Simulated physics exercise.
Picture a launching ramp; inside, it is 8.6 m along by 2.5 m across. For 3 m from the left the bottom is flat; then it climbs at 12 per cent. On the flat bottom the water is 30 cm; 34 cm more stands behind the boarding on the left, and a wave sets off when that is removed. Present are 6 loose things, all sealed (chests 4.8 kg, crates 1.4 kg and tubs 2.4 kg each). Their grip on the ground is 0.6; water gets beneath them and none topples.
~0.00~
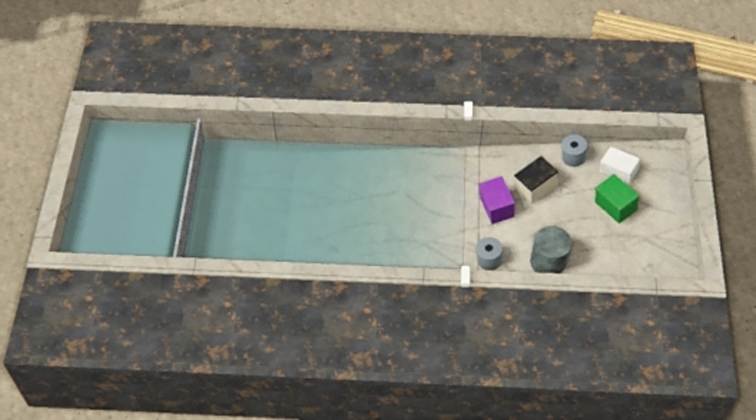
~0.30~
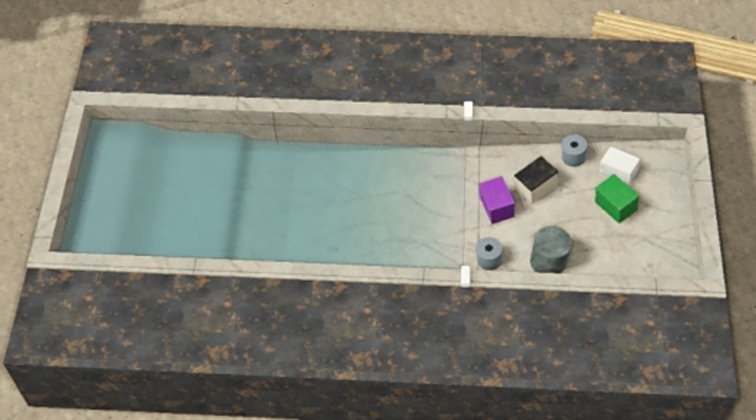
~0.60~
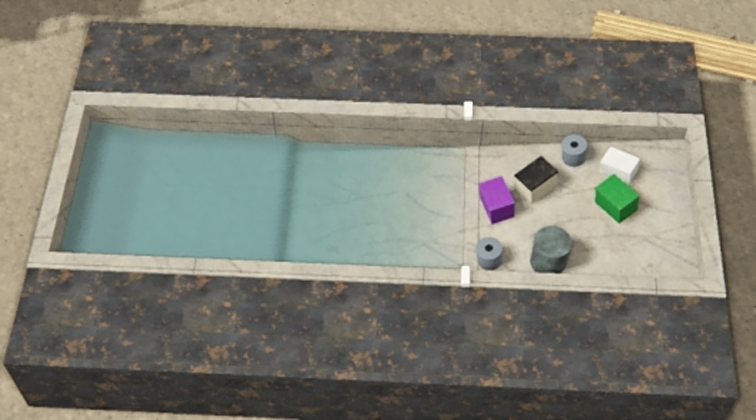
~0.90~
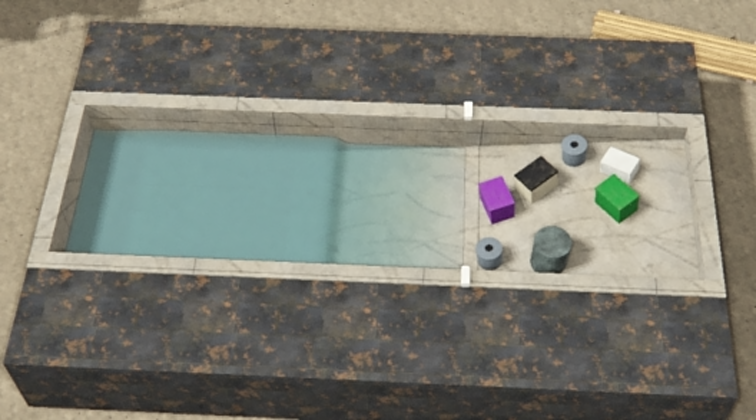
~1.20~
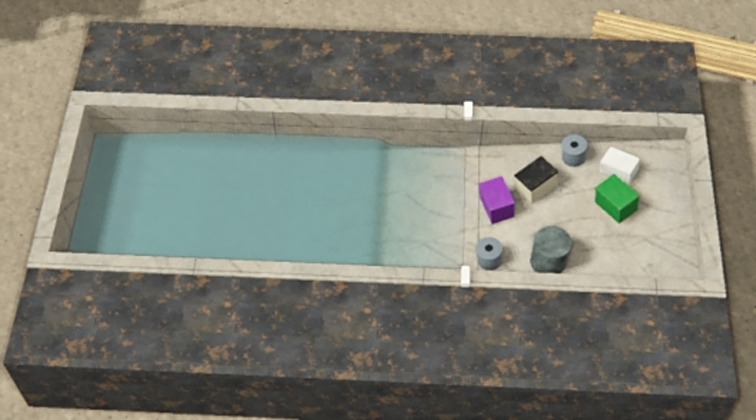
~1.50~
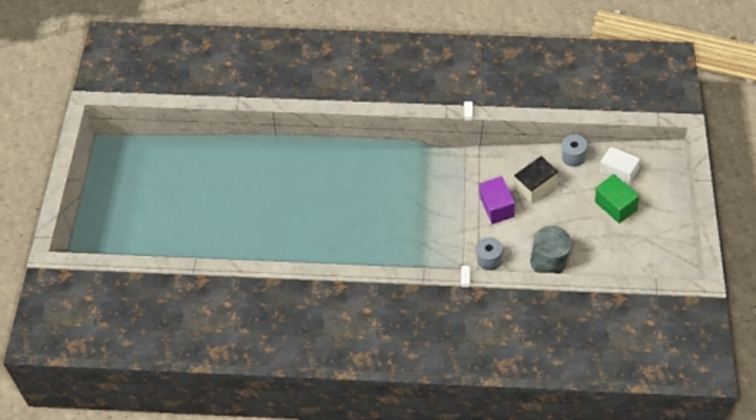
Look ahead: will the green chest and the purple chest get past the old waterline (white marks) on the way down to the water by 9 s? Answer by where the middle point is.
One by one: Green chest: Over; purple chest: Not over.
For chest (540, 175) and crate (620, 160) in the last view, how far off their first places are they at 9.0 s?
Net displacement, in order: 300 cm; 350 cm.
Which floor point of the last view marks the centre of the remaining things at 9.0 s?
Centre of the remaining things: Roughly (388, 209).
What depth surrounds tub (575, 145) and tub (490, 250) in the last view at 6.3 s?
I'd estimate 2 cm for the first and 29 cm for the second.
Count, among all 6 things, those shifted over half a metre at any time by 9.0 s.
Total: 6.
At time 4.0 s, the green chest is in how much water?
Somewhere close to 5 cm.
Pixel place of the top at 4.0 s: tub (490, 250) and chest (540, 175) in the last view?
I'd say close to (478, 215) and close to (643, 161).
After 2.1 s the green chest is near (620, 192), 0.0 m from its start, aground; the purple chest is near (516, 192), 0.2 m from its start, aground; 0 of 6 are over the mark; 0 afloat.
After 4.0 s the green chest is near (672, 186), 0.7 m from its start, afloat; the purple chest is near (628, 226), 1.8 m from its start, afloat; 0 of 6 are over the mark; 6 afloat.
After 6.3 s the green chest is near (492, 197), 1.7 m from its start, afloat; the purple chest is near (587, 259), 1.6 m from its start, afloat; 1 of 6 are over the mark; 5 afloat.
After 9.0 s the green chest is near (342, 195), 3.8 m from its start, afloat; the purple chest is near (586, 261), 1.6 m from its start, aground; 5 of 6 are over the mark; 5 afloat.
